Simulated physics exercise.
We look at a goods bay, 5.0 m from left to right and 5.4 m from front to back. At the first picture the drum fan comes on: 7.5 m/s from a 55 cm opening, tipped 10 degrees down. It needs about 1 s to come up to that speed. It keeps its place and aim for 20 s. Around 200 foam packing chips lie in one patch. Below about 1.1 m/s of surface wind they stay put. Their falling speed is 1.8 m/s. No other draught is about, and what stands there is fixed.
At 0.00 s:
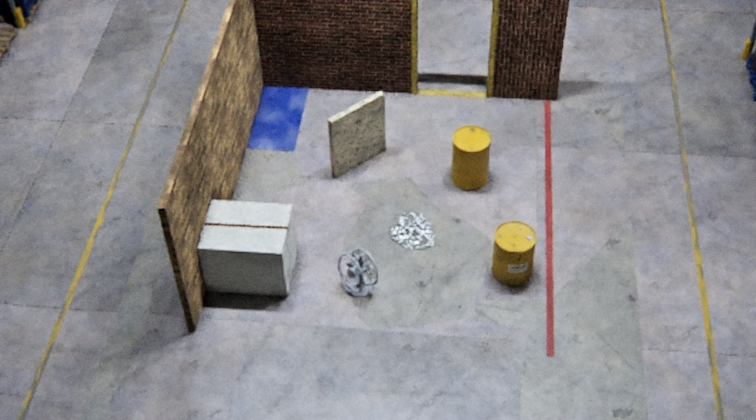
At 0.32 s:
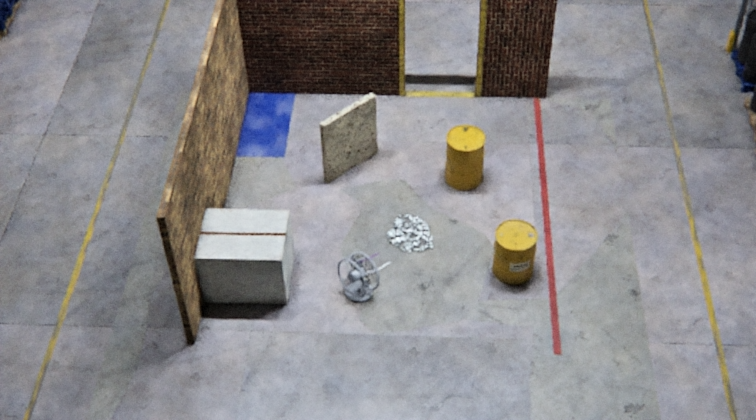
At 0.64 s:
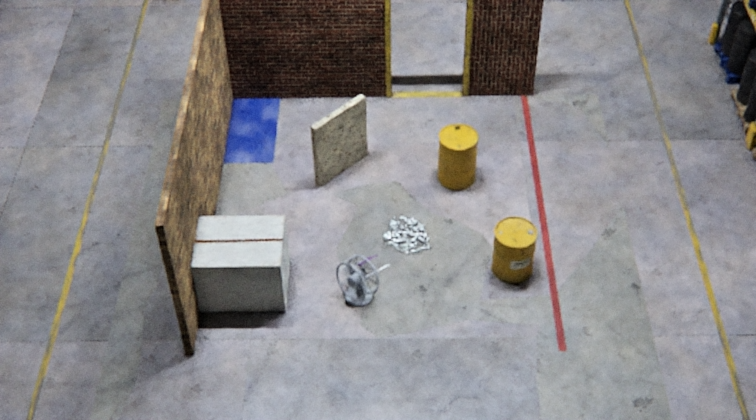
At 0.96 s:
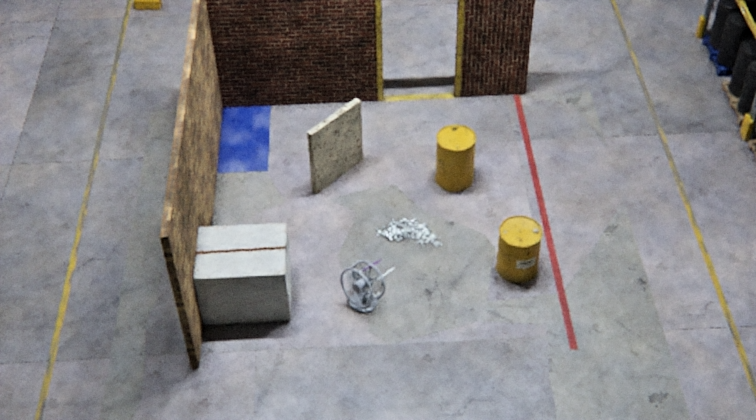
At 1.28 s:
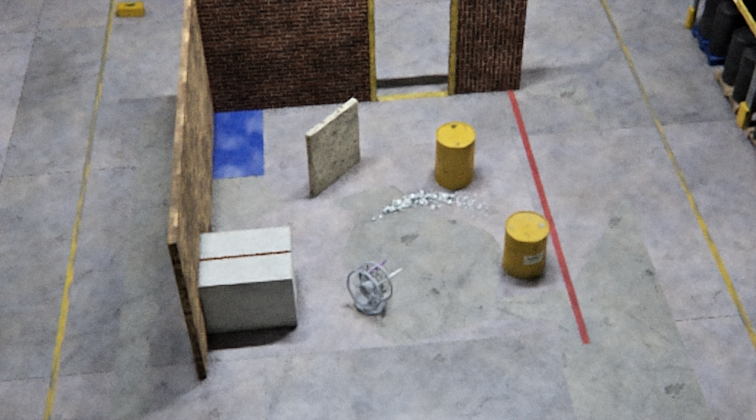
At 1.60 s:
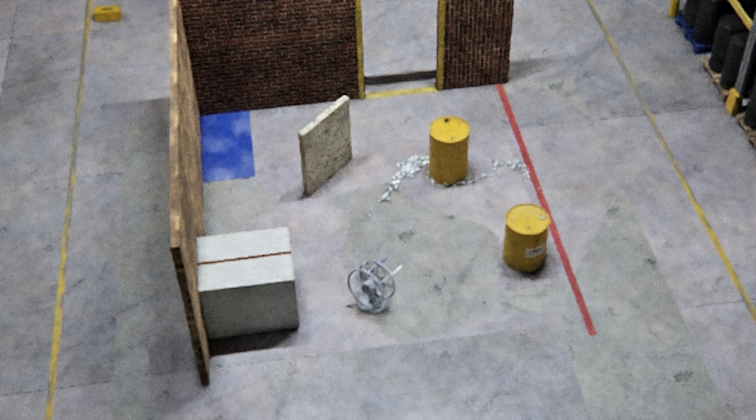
To begin with, a heap of pale chips lies still on a concrete floor between a small round fan and two yellow barrels, as the view shifts gradually. Then the heap flattens and spreads into an arc, sliding away from the fan until the chips scatter around the farther barrel.
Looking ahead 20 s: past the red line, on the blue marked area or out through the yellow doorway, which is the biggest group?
It is yellow that takes the most.
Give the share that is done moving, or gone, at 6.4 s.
Near 50 %.
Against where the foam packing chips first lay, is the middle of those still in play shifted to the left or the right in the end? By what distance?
To the right, by about 0.4 m.
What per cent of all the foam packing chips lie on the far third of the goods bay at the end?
About 2 %.
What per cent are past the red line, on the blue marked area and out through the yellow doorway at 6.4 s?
About 30 % red, 0 % blue, 40 % yellow.
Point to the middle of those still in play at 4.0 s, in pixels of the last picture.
Around (413, 103).
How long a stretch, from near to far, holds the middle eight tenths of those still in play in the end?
Roughly 0.8 m.
After 4.0 s, 72 % are on the move or not yet settled, 28 % are past the red line, 28 % out through the yellow doorway and 0 % on the blue marked area; the middle of those still in play is near (413, 103).
After 6.4 s, 50 % are on the move or not yet settled, 28 % are past the red line, 42 % out through the yellow doorway and 0 % on the blue marked area; the middle of those still in play is near (404, 94).
After 11.0 s, 40 % are on the move or not yet settled, 31 % are past the red line, 57 % out through the yellow doorway and 0 % on the blue marked area; the middle of those still in play is near (403, 84).
After 20.0 s, at the end, 33 % are past the red line, 62 % out through the yellow doorway and 0 % on the blue marked area; the middle of those still in play is near (401, 83).
